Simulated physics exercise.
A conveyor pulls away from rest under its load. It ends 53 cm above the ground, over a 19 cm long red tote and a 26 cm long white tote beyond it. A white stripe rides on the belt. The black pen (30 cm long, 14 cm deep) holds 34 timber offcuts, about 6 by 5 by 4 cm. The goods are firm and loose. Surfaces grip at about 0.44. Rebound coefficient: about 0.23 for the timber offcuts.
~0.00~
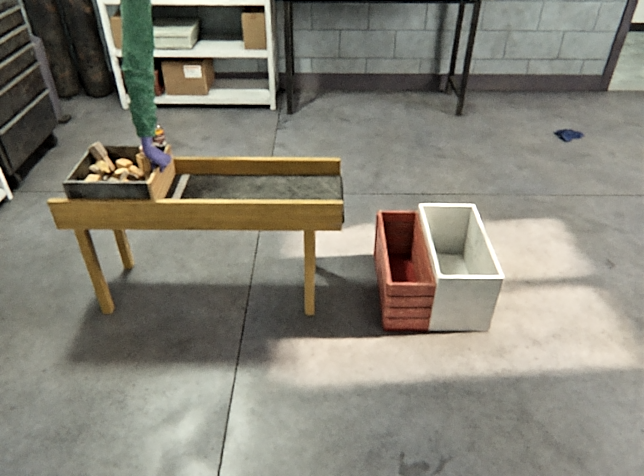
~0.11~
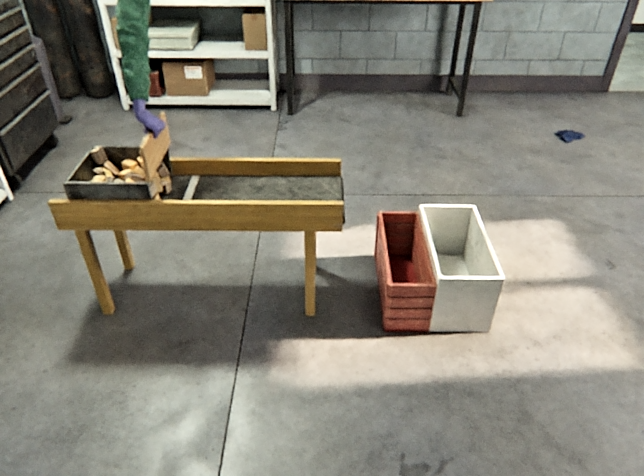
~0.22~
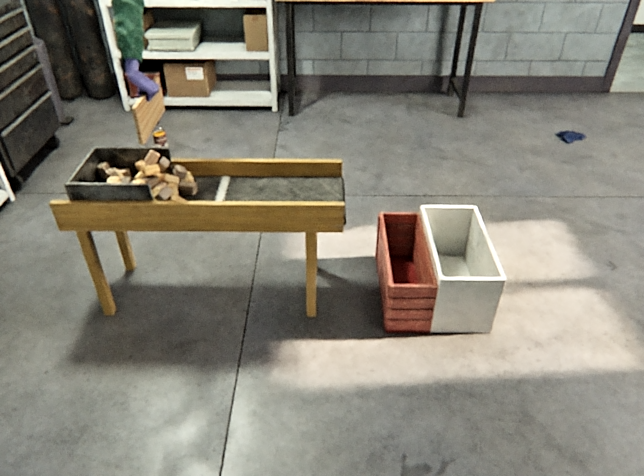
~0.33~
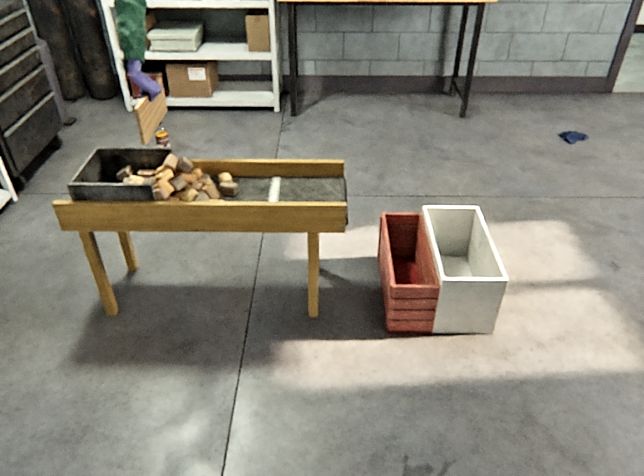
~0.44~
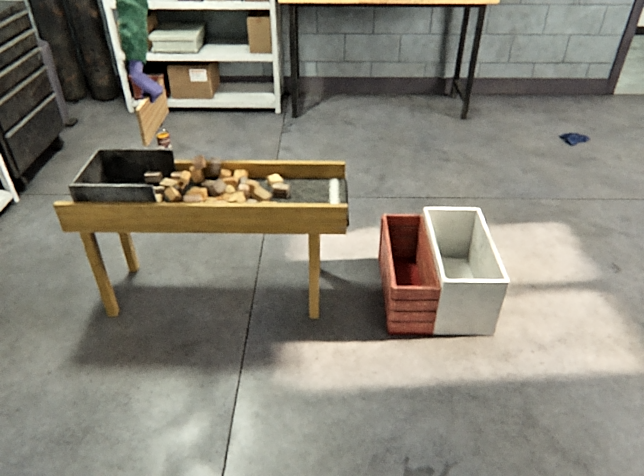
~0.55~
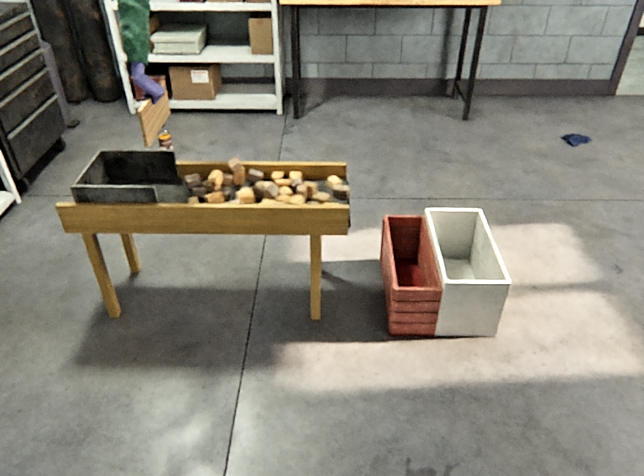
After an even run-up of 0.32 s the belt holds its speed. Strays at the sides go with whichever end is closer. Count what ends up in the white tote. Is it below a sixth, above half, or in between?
Ending in the white tote: Upwards of half of them.
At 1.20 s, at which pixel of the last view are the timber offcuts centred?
Near (465, 288).
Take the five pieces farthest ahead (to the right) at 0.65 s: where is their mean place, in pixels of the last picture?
Near (383, 203).
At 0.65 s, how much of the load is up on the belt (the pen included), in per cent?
Roughly 75 per cent.
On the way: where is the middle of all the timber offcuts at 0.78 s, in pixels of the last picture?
At about (391, 200).
After 0.65 s, 25 on the belt and 9 in the air.
After 0.78 s, 1 in the white tote, 10 on the belt and 23 in the air.
After 0.97 s, 23 in the white tote and 11 in the air.
Final count (at 1.20 s), 34 in the white tote. Asked share, 34 of 34, 100 per cent.
